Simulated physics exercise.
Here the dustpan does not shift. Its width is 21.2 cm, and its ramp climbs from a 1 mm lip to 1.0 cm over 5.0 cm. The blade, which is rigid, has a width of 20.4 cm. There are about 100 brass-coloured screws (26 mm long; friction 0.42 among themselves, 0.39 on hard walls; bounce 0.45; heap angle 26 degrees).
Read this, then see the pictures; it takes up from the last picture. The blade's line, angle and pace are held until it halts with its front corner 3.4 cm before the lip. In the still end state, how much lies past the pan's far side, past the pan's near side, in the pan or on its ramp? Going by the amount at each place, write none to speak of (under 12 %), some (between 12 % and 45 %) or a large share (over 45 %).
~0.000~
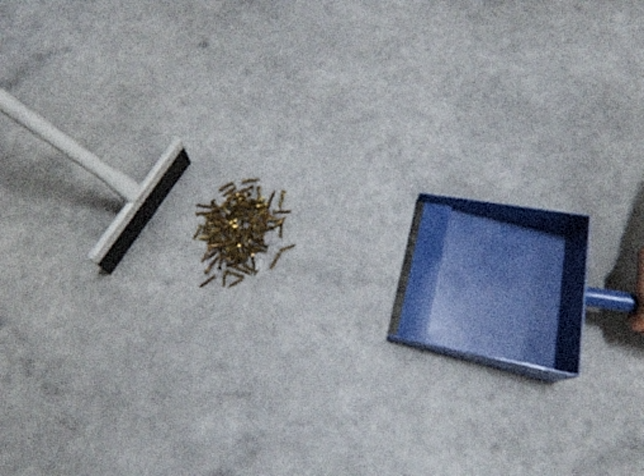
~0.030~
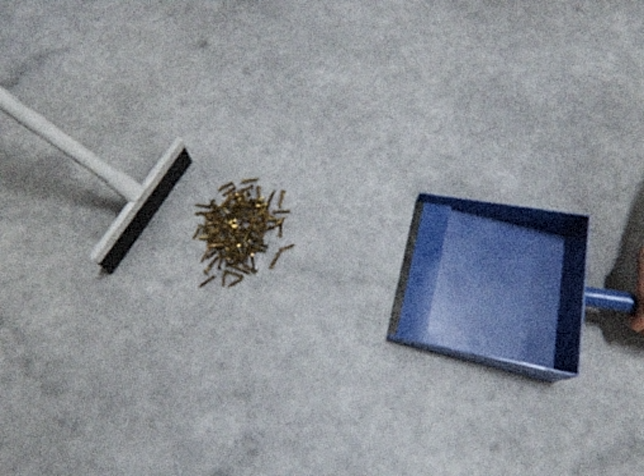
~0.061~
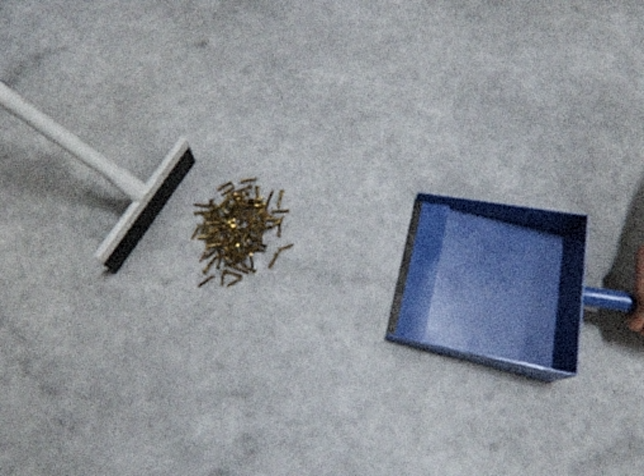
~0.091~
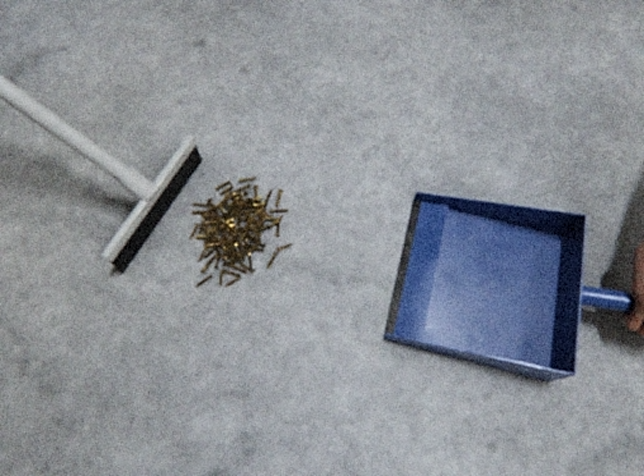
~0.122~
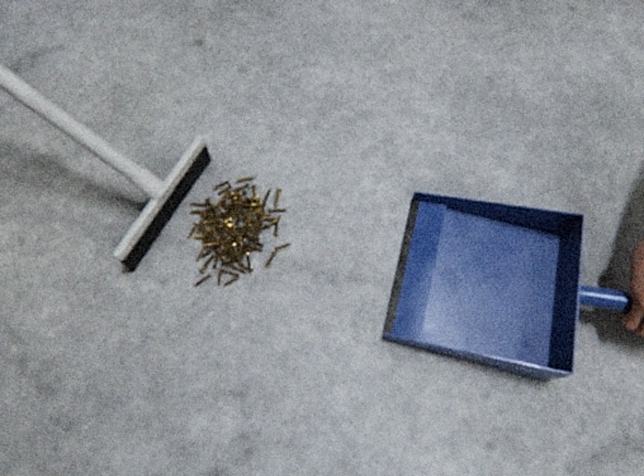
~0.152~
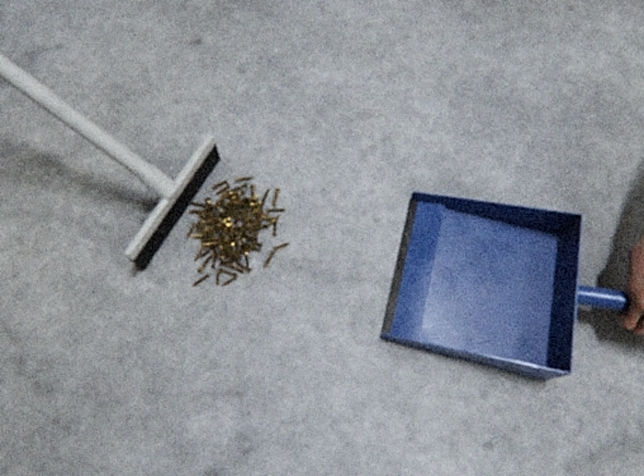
Far side: None to speak of, near side: None to speak of, pan: None to speak of.
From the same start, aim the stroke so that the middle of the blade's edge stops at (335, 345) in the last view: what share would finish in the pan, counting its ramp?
I'd expect around 0 per cent.
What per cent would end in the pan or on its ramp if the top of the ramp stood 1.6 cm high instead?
That would give something like 0 per cent.
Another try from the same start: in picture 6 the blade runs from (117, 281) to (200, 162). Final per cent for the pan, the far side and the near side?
Pan 5, far 0, near 30.
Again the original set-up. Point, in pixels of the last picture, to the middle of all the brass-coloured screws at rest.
Once everything settles, the centre is around (370, 249).
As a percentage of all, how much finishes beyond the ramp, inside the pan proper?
Roughly 0 in a hundred.
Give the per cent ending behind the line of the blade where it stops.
Roughly 20 per cent of it.
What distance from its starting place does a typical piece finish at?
Near 20 cm.
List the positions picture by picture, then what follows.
In the first frame, blade from (95, 259) to (179, 144), moved 0.0 cm, 0 of the pieces shifted so far; middle of the pieces at (238, 231); pan at (494, 289).
In the second frame, blade from (97, 259) to (181, 144), moved 0.2 cm, 0 of the pieces shifted so far; middle of the pieces at (237, 230).
In the third frame, blade from (101, 258) to (185, 144), moved 1.0 cm, 0 of the pieces shifted so far; middle of the pieces at (236, 230).
In the fourth frame, blade from (109, 257) to (192, 143), moved 2.2 cm, 0 of the pieces shifted so far; middle of the pieces at (234, 230).
In the fifth frame, blade from (120, 256) to (202, 142), moved 3.9 cm, 0 of the pieces shifted so far; middle of the pieces at (233, 229).
In the sixth frame, blade from (131, 255) to (211, 141), moved 5.5 cm, 0 of the pieces shifted so far; middle of the pieces at (231, 229); pan at (487, 287). The blade's pace is about 0.54 m/s, heading 18 degrees away from the viewer's side.
After 0.40 s, middle of the blade 19 cm from the lip; 0 % over the lip, far side 0 %, near side 0 %.
After 0.57 s, middle of the blade 10 cm from the lip; 0 % over the lip, far side 5 %, near side 5 %.
After 0.86 s, middle of the blade 6 cm from the lip; 0 % over the lip, far side 5 %, near side 5 %.
At rest (2.0 s), far side 5 %, near side 5 %, pan 0 %, in front of the lip or behind the blade 90 %.
